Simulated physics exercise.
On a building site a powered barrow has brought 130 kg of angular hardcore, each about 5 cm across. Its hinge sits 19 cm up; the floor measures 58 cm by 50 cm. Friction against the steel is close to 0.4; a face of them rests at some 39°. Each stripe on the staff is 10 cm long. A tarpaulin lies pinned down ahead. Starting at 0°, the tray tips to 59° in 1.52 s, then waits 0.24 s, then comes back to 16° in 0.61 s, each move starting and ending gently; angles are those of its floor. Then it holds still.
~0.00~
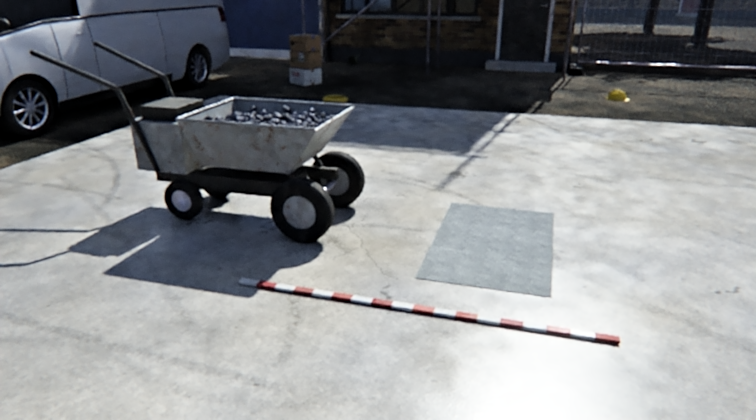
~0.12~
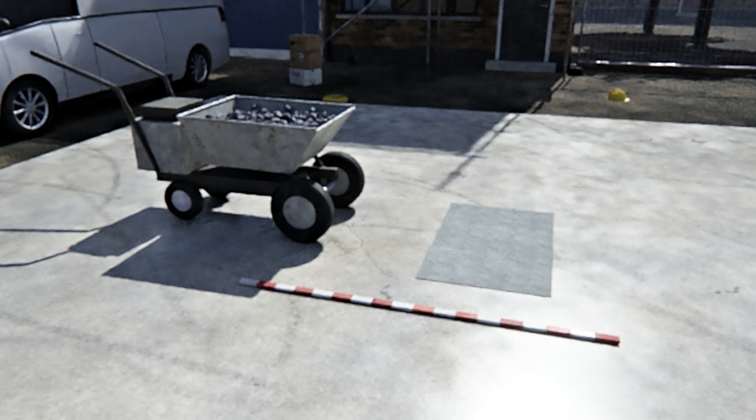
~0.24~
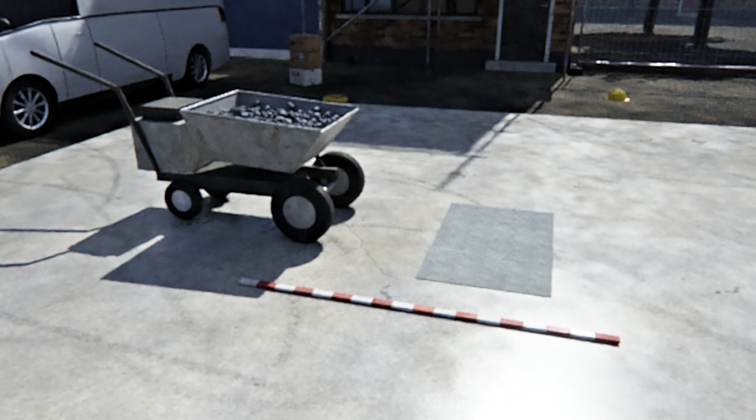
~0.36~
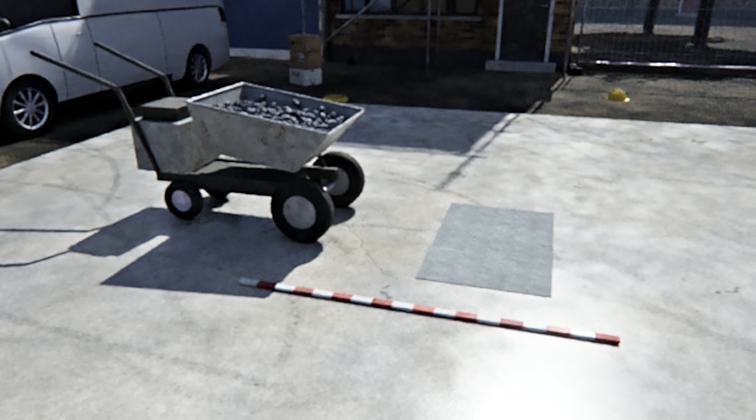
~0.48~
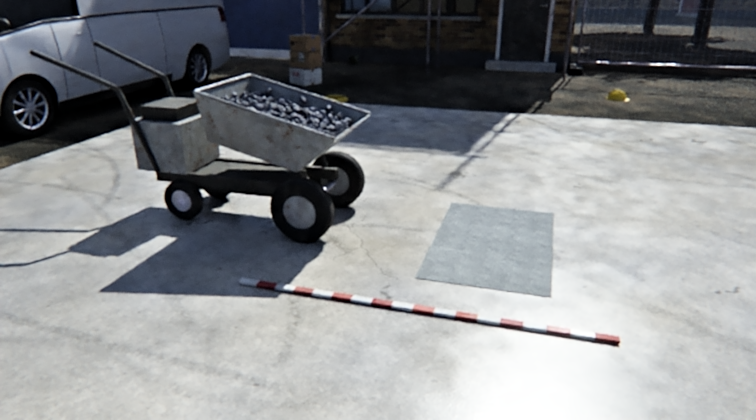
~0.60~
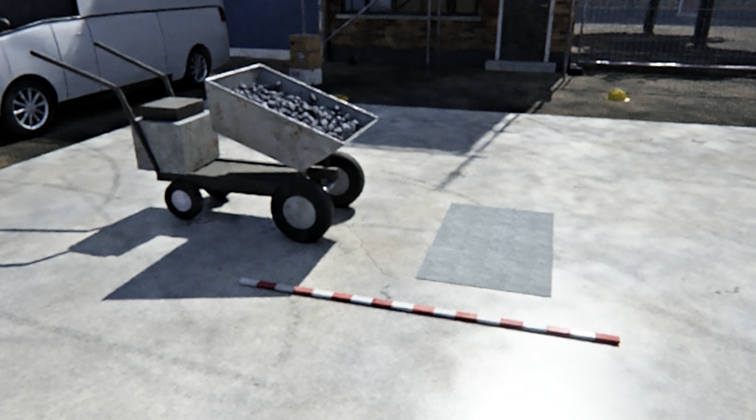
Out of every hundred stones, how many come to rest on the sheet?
Roughly 5 per cent ends on the sheet.
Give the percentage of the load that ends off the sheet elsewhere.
Some 0 per cent of the load.
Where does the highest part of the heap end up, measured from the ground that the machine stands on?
About 8 cm above it.
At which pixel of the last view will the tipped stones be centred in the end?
Near (415, 236).
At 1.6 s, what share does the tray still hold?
About 100 per cent.
After 1.1 s the floor is at 50°; 100 % in the tray; the foremost stones are at (373, 161).
After 1.6 s the floor is at 59°; 99 % in the tray, 1 % short of the sheet; the foremost stones are at (404, 204).
After 2.8 s the floor is at 16°; 82 % in the tray, 13 % short of the sheet, 5 % on the sheet; the foremost stones are at (483, 248).
After 4.8 s the floor is at 16°; 82 % in the tray, 13 % short of the sheet, 5 % on the sheet; the foremost stones are at (484, 245).
